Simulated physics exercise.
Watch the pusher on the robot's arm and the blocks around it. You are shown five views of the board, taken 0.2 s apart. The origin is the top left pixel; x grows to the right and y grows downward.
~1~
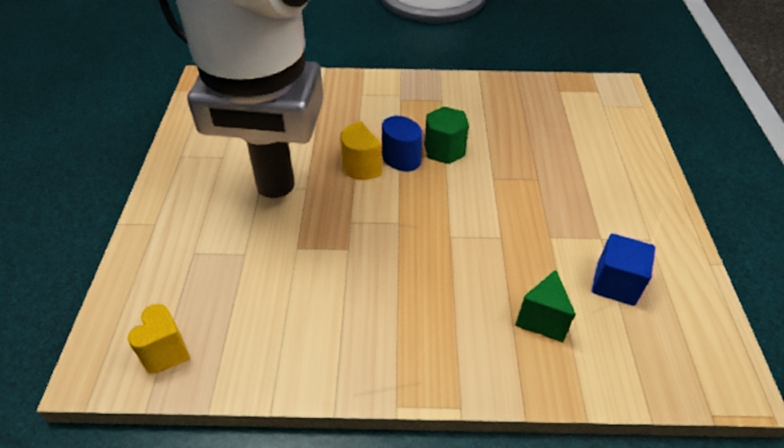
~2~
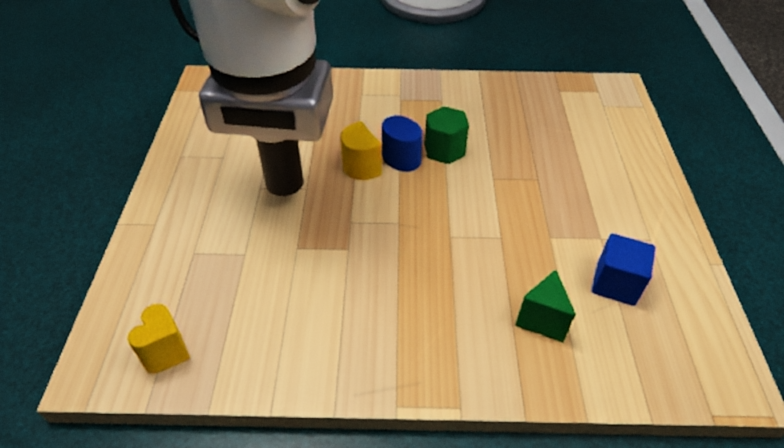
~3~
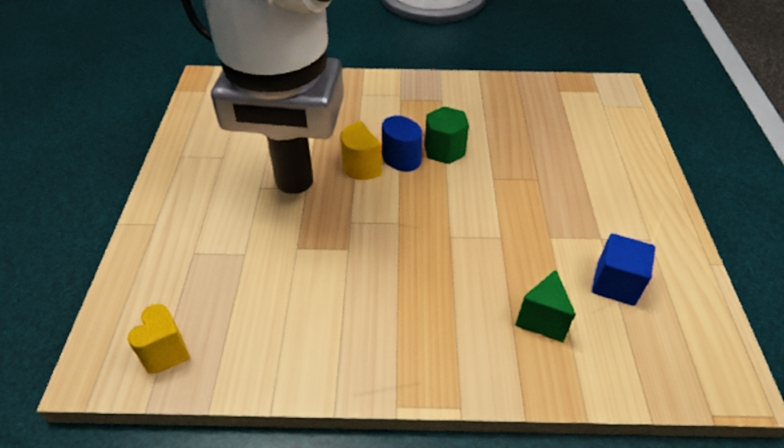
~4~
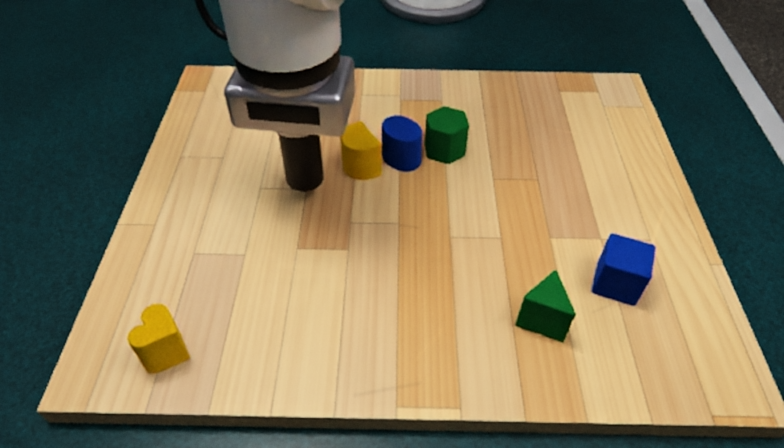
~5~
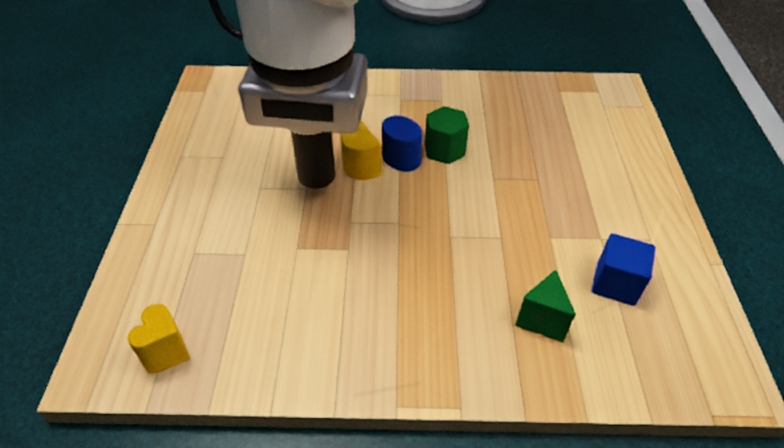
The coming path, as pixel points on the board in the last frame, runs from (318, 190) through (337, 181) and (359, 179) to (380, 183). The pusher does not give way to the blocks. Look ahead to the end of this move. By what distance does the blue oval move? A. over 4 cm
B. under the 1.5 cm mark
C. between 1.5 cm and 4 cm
C.
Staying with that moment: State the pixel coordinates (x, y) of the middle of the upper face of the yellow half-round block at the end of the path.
Just about (383, 127).
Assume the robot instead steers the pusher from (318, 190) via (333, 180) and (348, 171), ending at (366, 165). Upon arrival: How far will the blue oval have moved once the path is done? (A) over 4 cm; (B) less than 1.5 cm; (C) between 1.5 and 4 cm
C: Between 1.5 and 4 cm.
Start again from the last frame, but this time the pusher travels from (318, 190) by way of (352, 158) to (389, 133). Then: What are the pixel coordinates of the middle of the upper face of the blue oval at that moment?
In the picture, that point is around (442, 125).
The first path, step by step. Halfway along, pusher at (349, 165); yellow half-round block at (374, 131); blue oval at (407, 126).
At the end, pusher at (380, 169); yellow half-round block at (383, 127), turned 15° anticlockwise; blue oval at (419, 121), turned 15° clockwise; green hexagon at (456, 117).
